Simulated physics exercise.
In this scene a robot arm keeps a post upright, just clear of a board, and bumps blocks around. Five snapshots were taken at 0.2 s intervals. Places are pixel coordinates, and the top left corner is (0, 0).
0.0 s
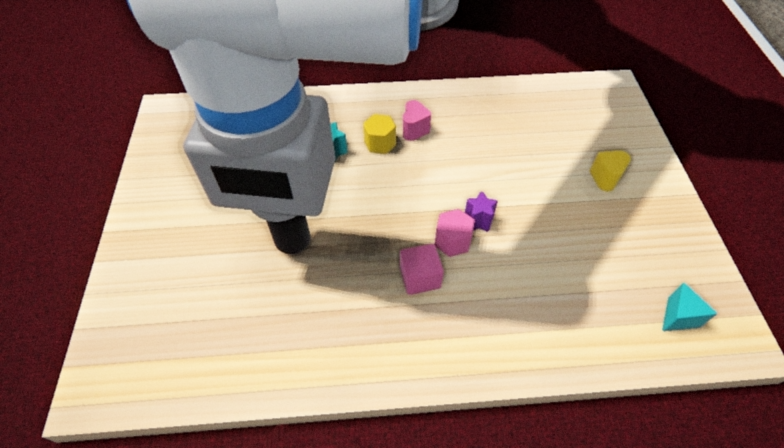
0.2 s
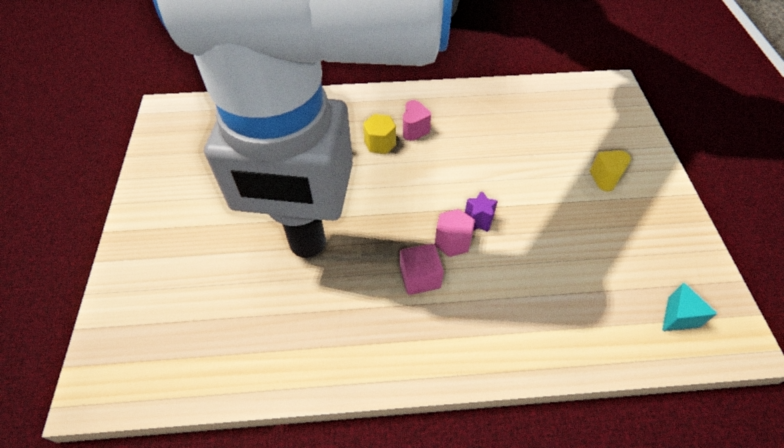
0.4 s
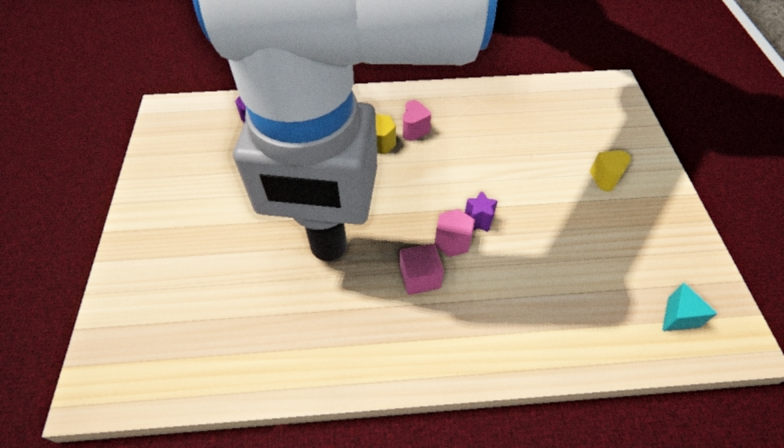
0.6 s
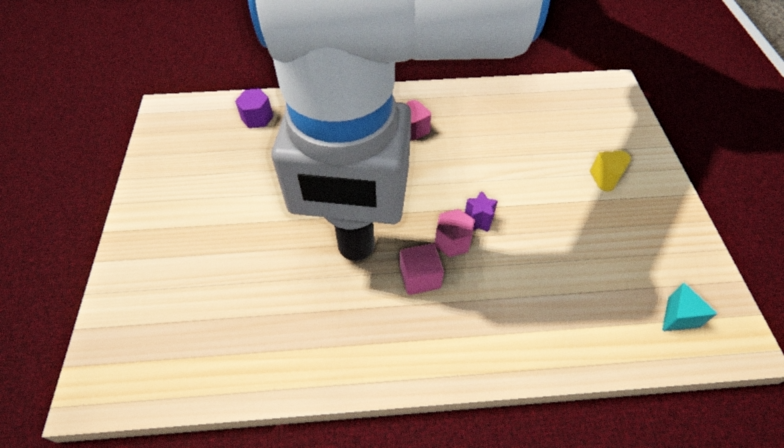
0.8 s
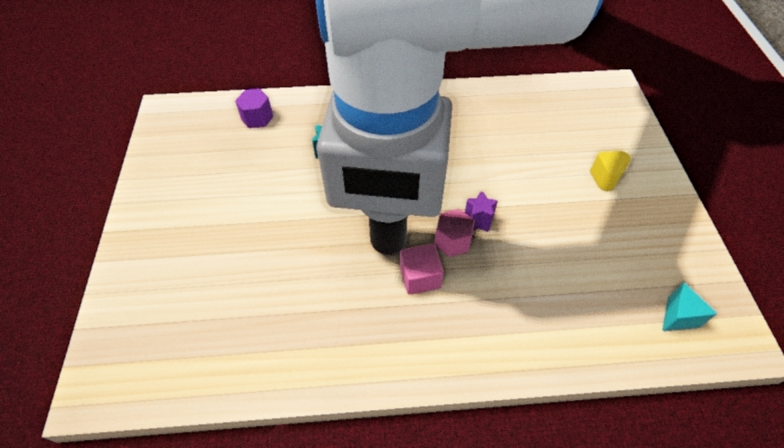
A white and grey robot arm slides its black post rightward over a wooden board toward pink blocks, which stay still.
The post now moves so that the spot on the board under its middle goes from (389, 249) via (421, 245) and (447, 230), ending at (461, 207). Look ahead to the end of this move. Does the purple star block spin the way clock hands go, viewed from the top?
No, I don't think so.
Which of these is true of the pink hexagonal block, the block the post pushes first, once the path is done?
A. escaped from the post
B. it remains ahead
It's A.
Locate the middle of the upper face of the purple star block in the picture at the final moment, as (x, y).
Its top middle: (500, 193).
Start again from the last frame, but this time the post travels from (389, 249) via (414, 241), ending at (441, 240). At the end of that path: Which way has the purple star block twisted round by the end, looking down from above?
In a top view, it turns counterclockwise.
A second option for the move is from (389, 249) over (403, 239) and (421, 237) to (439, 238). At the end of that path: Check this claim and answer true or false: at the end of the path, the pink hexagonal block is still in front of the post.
My answer: True.
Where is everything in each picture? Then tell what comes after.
The first picture shows tip of the post (293, 240), middles of tops, pink square (422, 261), pink hexagonal block (456, 224), purple star block (483, 203).
The second picture shows post (308, 244), nothing pushed.
The third picture shows post (329, 247), nothing pushed.
The fourth picture shows post (356, 247), nothing pushed.
The fifth picture shows post (388, 241), pink square (422, 261), pink hexagonal block (456, 224), purple star block (483, 203).
What follows on the original path. Halfway along, post (437, 230); pink hexagonal block (477, 220), turned 15° clockwise; purple star block (492, 199), turned 35° anticlockwise.
At the end, post (463, 199); pink square unmoved; pink hexagonal block (493, 216), turned 60° clockwise; purple star block (500, 193), turned 50° anticlockwise.
